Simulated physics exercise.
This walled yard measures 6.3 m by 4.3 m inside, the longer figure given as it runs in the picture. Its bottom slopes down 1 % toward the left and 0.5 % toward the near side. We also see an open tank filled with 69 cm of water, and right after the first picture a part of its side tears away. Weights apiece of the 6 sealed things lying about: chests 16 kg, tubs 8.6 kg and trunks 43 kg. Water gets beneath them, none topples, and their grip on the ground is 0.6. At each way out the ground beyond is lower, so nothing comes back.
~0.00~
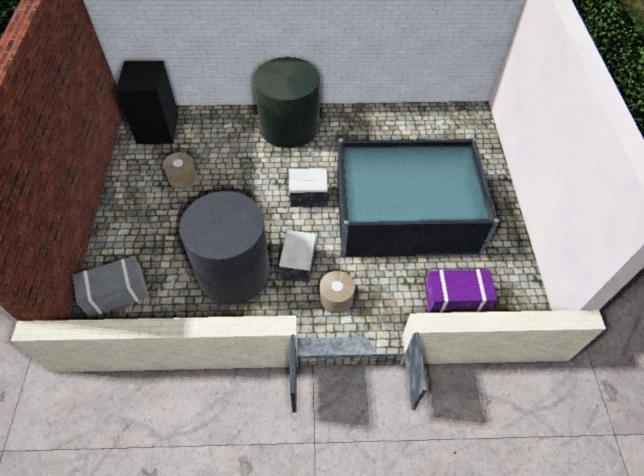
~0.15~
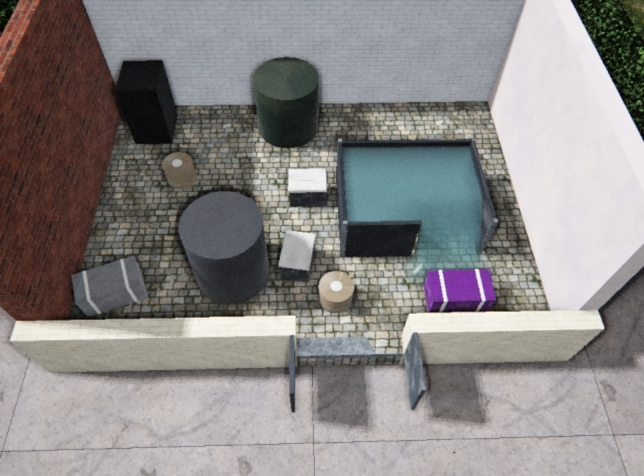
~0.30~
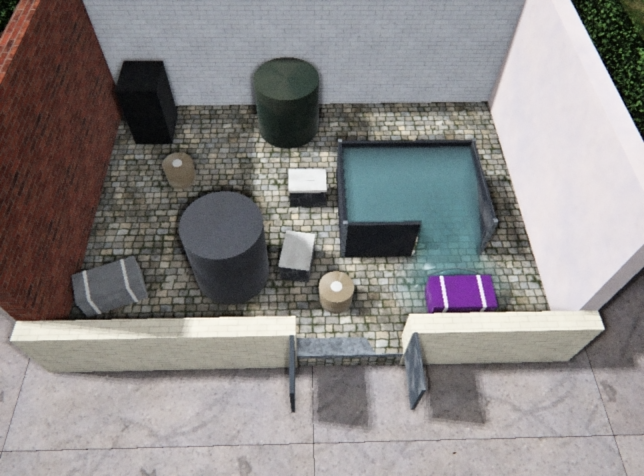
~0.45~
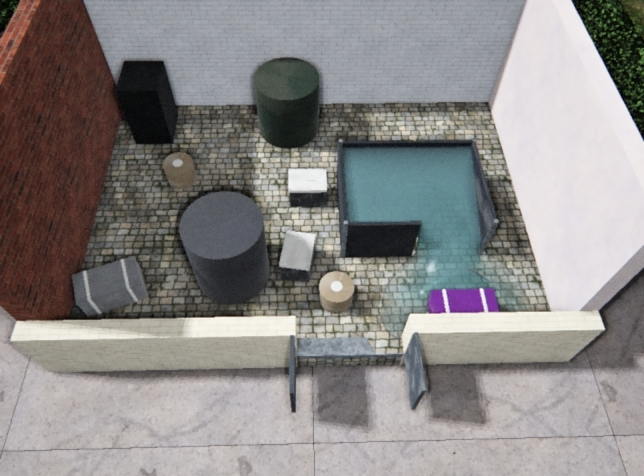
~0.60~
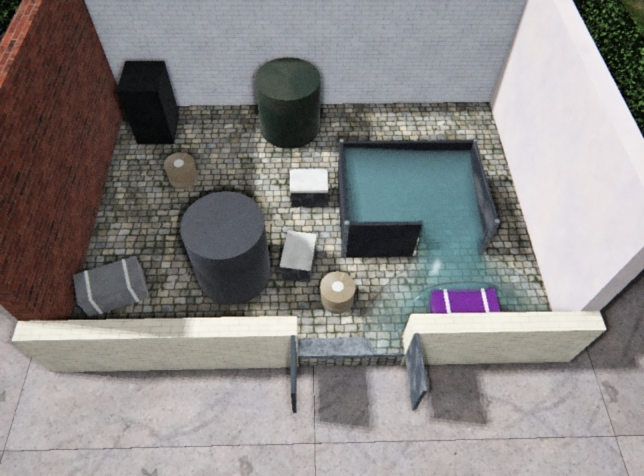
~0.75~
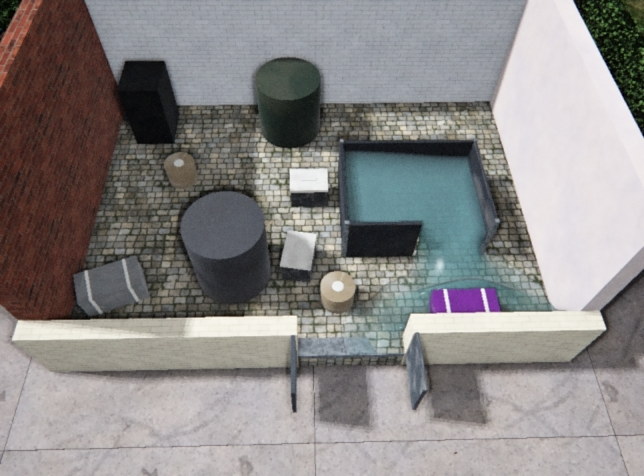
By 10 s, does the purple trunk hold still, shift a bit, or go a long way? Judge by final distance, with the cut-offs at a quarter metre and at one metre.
Goes a long way.
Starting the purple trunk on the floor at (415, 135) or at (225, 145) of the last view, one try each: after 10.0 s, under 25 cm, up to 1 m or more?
Order of tries: It keeps its spot; it keeps its spot.
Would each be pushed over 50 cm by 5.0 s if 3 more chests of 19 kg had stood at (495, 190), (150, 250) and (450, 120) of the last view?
Answers, first to last: Exceeding, not exceeding, exceeding.
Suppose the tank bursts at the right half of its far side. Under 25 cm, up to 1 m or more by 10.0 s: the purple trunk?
Well, the purple trunk basically stays there then.
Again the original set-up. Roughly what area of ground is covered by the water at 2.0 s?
Somewhere around 9.5 m2, roughly.
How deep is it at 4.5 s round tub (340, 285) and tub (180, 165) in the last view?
Depths: Near 8 cm, then near 1 cm.
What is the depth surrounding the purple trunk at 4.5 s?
Close to 11 centimetres.
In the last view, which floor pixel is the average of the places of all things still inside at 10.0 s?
At about (211, 259).
After 2.0 s the purple trunk is near (406, 292), 0.8 m from its start, aground; 0 of 6 are out; 0 afloat.
After 4.5 s the purple trunk is near (305, 290), 2.0 m from its start, aground; 0 of 6 are out; 0 afloat.
After 7.0 s the purple trunk is near (266, 292), 2.5 m from its start, aground; 0 of 6 are out; 1 afloat.
After 10.0 s the purple trunk is near (266, 292), 2.5 m from its start, aground; 0 of 6 are out; 1 afloat.
